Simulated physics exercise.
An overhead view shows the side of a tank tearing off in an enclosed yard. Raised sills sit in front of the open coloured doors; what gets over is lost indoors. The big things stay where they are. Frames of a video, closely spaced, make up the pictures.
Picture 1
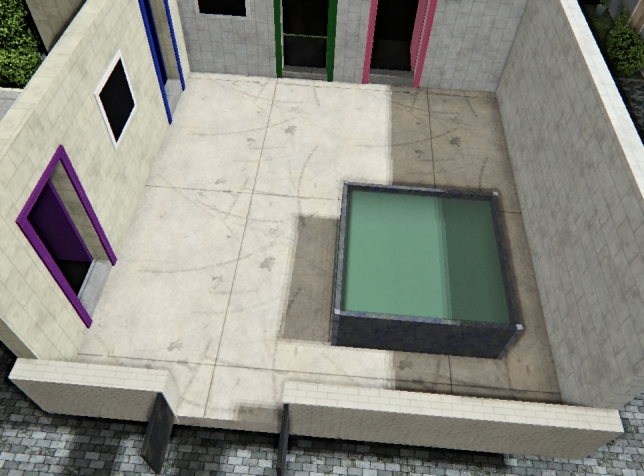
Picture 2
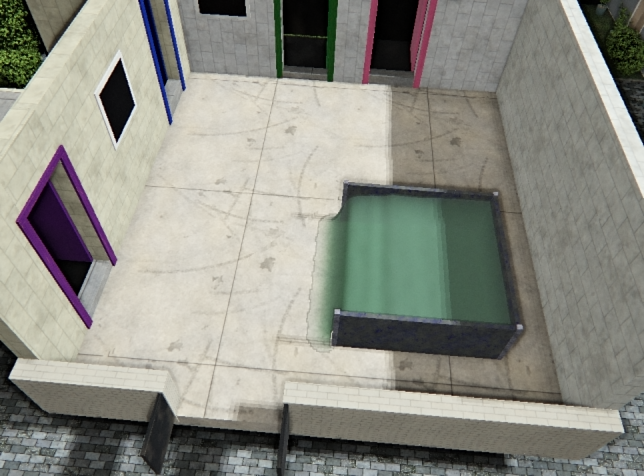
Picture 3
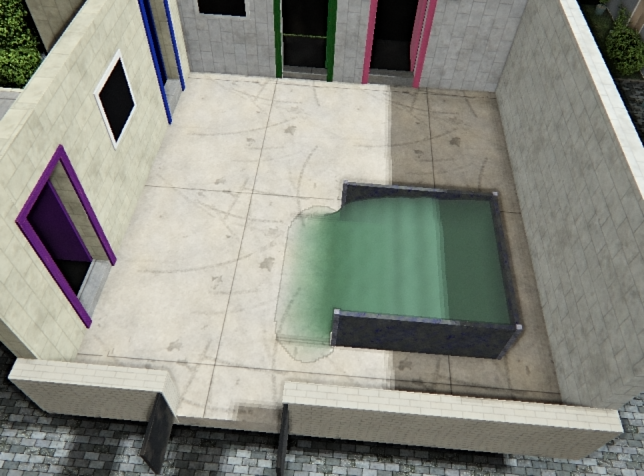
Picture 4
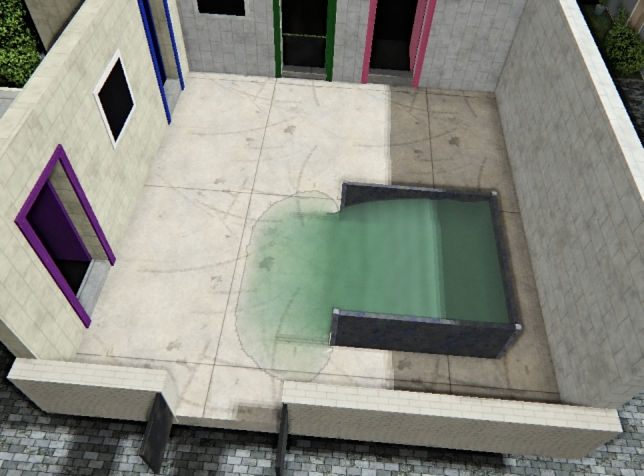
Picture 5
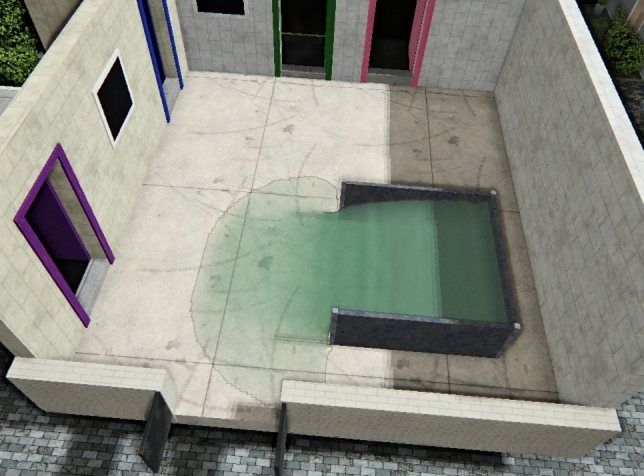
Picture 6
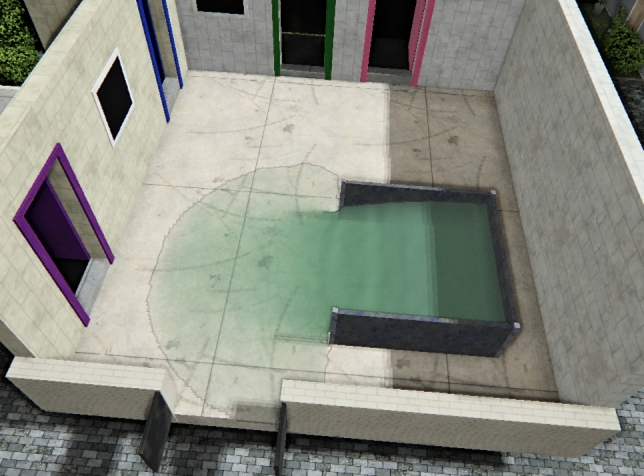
In this clip, the left side of a dark-walled tank of green water opens in a walled yard with coloured doorways, and the water pours out leftward, spreading across the pale paved floor in a widening, rounded sheet.
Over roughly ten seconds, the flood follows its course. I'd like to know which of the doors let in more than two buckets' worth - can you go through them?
My prediction: Pink door: Not beyond two buckets; purple door: Beyond two buckets; green door: Not beyond two buckets; blue door: Not beyond two buckets.
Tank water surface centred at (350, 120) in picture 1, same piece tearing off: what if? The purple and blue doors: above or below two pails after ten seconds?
Result: The purple door misses it and the blue door tops the limit.
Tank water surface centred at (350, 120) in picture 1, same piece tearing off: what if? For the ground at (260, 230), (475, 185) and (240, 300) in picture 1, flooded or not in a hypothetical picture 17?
The first spot ends up left untouched, the second left untouched and the third left untouched.
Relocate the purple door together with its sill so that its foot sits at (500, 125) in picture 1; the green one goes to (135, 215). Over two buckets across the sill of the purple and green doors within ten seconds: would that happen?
So the purple one keeps within it while the green one runs past it.
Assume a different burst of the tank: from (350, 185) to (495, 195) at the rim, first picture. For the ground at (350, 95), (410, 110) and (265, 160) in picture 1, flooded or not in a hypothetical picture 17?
Going in your order, I'd say drenched, then drenched, then drenched.
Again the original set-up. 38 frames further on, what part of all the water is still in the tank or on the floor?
My figure is close to 78 percent.
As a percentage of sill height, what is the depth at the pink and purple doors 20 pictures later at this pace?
I'd say around 0 and 190 in a hundred.
A moment on, water covers 40 % of the floor; the pink door not reached, the purple door over two buckets in, the green door not reached, the blue door not reached.
Next, water covers 45 % of the floor; the pink door not reached, the purple door far over two buckets in, the green door not reached, the blue door wet at the sill, nothing in.
Then, water covers 45 % of the floor; the pink door not reached, the purple door far over two buckets in, the green door wet at the sill, nothing in, the blue door wet at the sill, nothing in.
Later, water covers 80 % of the floor; the pink door wet at the sill, nothing in, the purple door far over two buckets in, the green door wet at the sill, nothing in, the blue door wet at the sill, nothing in.
In the end, water covers 95 % of the floor; the pink door wet at the sill, nothing in, the purple door far over two buckets in, the green door wet at the sill, nothing in, the blue door wet at the sill, nothing in.
